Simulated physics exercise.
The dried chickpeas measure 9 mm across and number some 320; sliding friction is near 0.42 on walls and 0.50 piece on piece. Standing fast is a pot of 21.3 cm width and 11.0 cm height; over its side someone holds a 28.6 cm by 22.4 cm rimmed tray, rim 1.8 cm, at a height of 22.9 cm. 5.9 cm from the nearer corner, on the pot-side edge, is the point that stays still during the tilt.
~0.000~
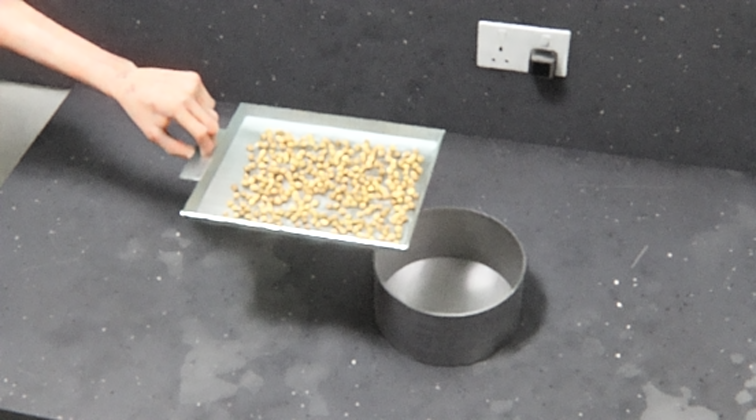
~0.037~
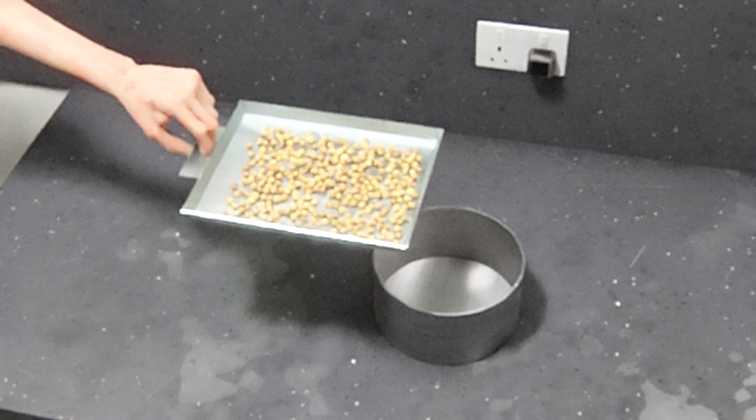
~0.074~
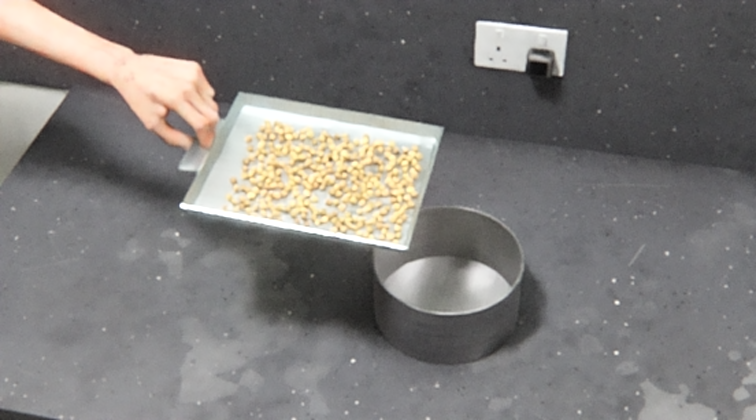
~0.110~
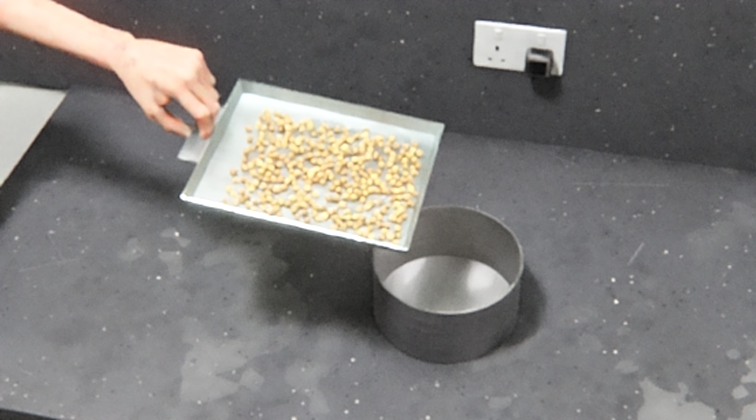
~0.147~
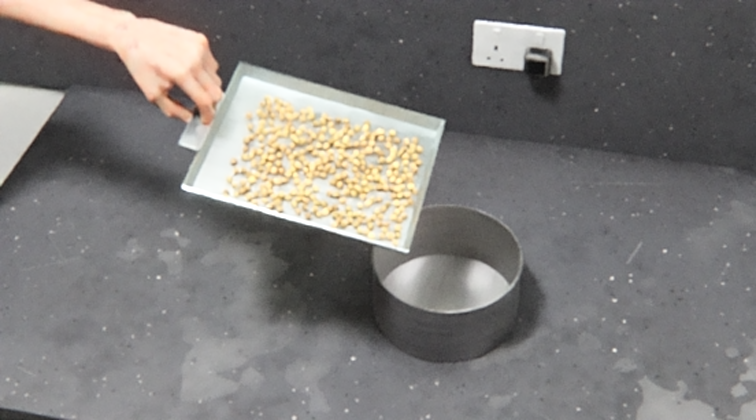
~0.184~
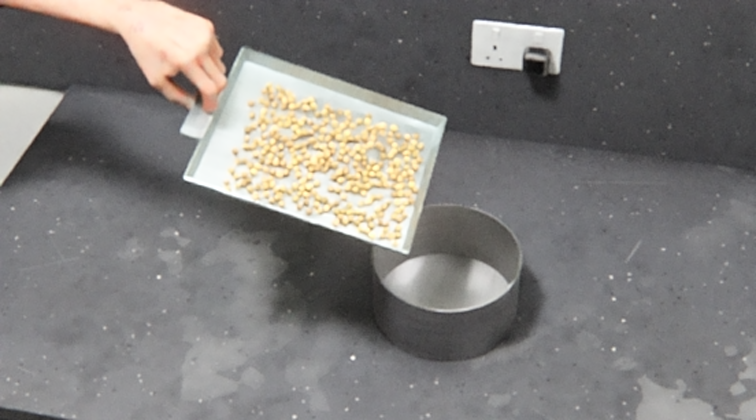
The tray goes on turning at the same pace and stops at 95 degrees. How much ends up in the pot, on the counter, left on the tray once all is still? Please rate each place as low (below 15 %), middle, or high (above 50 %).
Pot: Middle, counter: High, tray: Low.
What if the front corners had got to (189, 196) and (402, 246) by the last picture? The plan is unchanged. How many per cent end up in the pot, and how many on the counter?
Pot: 5, counter: 95.
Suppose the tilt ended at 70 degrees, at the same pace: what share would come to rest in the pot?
Around 20 %, I reckon.
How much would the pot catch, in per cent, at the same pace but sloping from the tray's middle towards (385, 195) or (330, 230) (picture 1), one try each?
Approximately 70 percent, then 5 percent.
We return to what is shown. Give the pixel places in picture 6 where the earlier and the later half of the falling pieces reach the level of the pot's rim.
First near (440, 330), later near (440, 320).
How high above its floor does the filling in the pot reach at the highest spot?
Roughly 1.5 cm up.
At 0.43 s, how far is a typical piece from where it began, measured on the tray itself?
Displacement on the tray: Roughly 5 cm.
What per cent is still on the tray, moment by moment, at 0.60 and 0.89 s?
Earlier moment 80, later moment 0.
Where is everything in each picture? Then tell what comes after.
In the first picture, tray tilt 0 degrees, front corners at (190, 210) and (402, 242); middle of the pieces at (328, 183); pot at (449, 258).
In the second picture, tray tilt 1 degrees, front corners at (190, 208) and (402, 242); middle of the pieces at (328, 182).
In the third picture, tray tilt 3 degrees, front corners at (189, 203) and (402, 243), lowest corner right front; middle of the pieces at (327, 179).
In the fourth picture, tray tilt 8 degrees, front corners at (189, 194) and (403, 244), lowest corner right front; middle of the pieces at (328, 173).
In the fifth picture, tray tilt 13 degrees, front corners at (190, 184) and (403, 245), lowest corner right front; middle of the pieces at (328, 167).
In the sixth picture, tray tilt 19 degrees, front corners at (192, 174) and (404, 247), lowest corner right front; middle of the pieces at (330, 161); pot at (446, 255). The tray's pace is about 155 degrees a second.
After 0.43 s, tilt 57 degrees; the tray holds 100 %, the pot 0 %.
After 0.60 s, tilt 83 degrees; the tray holds 80 %, the pot 0 %.
After 0.89 s, tilt 95 degrees; the tray holds 0 %, the pot 25 %.
In the end, at 1.6 s, pot 25 %, counter 75 %, tray 0 %.
